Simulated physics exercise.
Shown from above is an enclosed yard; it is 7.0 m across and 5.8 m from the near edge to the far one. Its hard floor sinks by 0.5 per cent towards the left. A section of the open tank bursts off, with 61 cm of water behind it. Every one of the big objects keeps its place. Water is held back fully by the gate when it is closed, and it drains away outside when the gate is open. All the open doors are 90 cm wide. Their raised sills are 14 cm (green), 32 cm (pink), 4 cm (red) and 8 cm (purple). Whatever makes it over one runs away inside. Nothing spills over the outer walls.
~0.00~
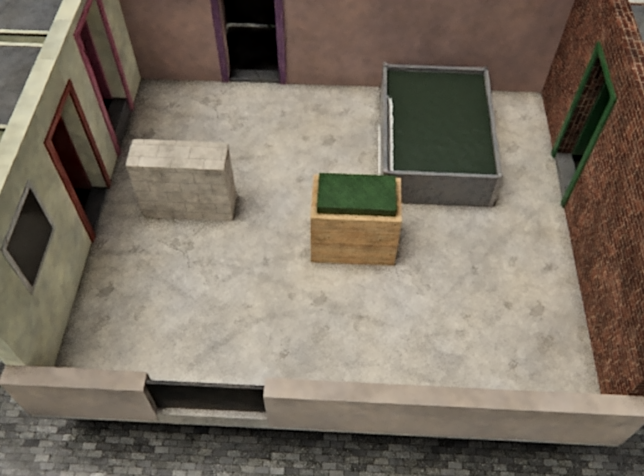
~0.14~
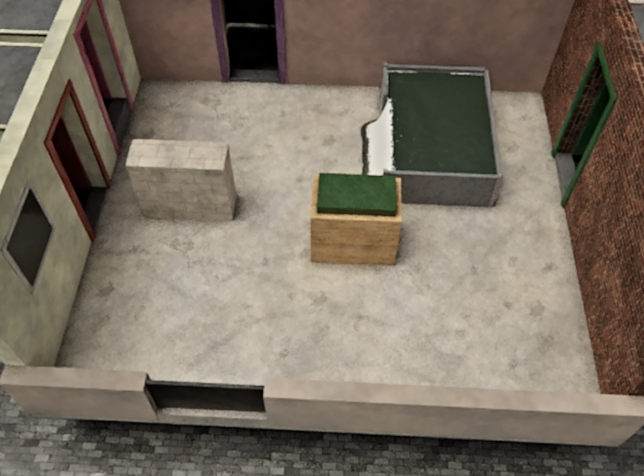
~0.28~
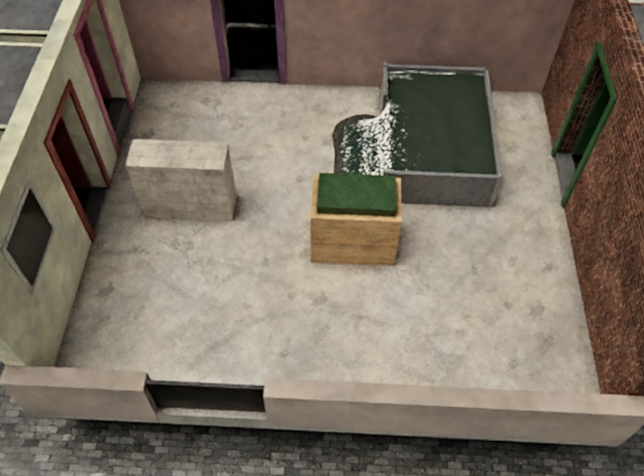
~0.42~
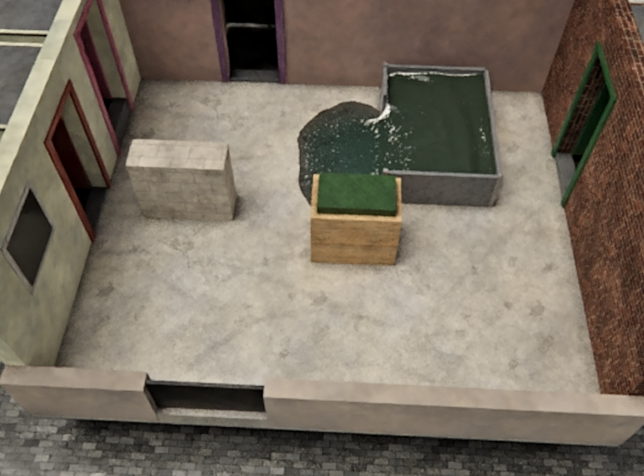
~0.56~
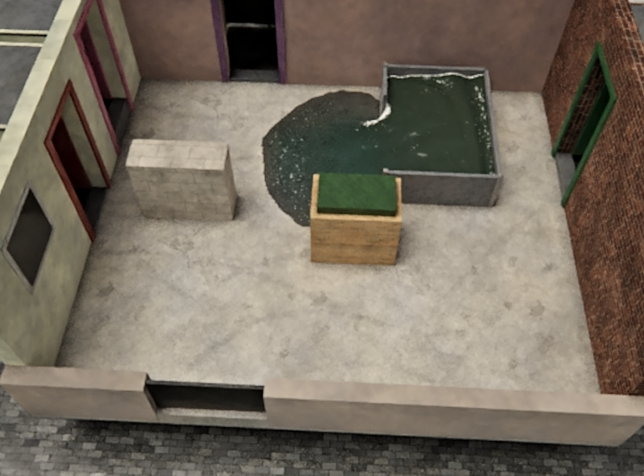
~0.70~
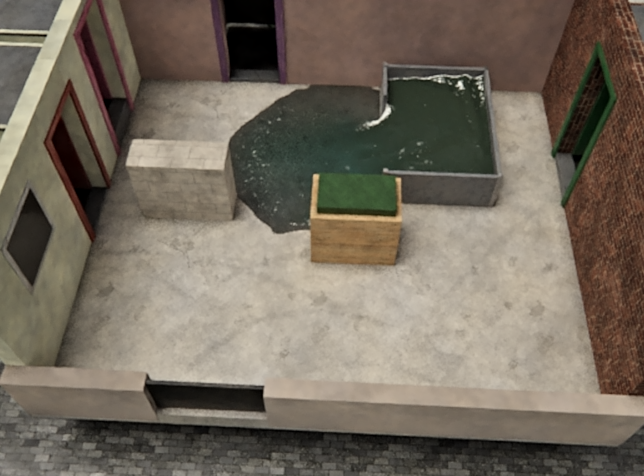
Dark green water pours from the tank's left side and spreads leftward across the yard floor.
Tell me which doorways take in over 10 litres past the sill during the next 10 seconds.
Green door: Under the set amount, pink door: Under the set amount, red door: Past the set amount, purple door: Past the set amount.
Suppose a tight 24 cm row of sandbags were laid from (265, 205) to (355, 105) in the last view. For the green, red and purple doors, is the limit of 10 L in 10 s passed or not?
Result: Green door inside the limit; red door beyond the limit; purple door inside the limit.
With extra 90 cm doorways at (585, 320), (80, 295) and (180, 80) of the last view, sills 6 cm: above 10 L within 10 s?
The first one doesn't reach it, the second one exceeds it, and the third one exceeds it.
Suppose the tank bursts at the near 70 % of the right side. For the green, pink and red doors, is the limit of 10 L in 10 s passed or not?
Door green goes beyond, door pink stays within, door red goes beyond.
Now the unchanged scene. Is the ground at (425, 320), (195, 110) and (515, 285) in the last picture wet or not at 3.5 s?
Going in order, clear, then covered, then clear.
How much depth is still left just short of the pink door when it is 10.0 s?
Roughly 7.0 centimetres.
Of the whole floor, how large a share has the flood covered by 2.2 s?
45 %.
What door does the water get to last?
Green.
After 1.4 s water covers 30 % of the floor and is deepest (28 cm) near (375, 185); green door not reached, pink door 14 cm at the sill, 0 L in, red door not reached, purple door 8 cm at the sill, 0 L in.
After 2.2 s water covers 45 % of the floor and is deepest (38 cm) near (149, 89); green door not reached, pink door 27 cm at the sill, 0 L in, red door 11 cm at the sill, 17 L in, purple door 8 cm at the sill, 0 L in.
After 3.5 s water covers 55 % of the floor and is deepest (25 cm) near (118, 158); green door not reached, pink door 23 cm at the sill, 0 L in, red door 9 cm at the sill, 50 L in, purple door 9 cm at the sill, 1 L in.
After 6.0 s water covers 60 % of the floor and is deepest (15 cm) near (113, 175); green door not reached, pink door 10 cm at the sill, 0 L in, red door 9 cm at the sill, 91 L in, purple door 11 cm at the sill, 34 L in.
After 10.0 s water covers 95 % of the floor and is deepest (10 cm) near (587, 326); green door 1 cm at the sill, 0 L in, pink door 7 cm at the sill, 0 L in, red door 9 cm at the sill, 128 L in, purple door 6 cm at the sill, 40 L in.
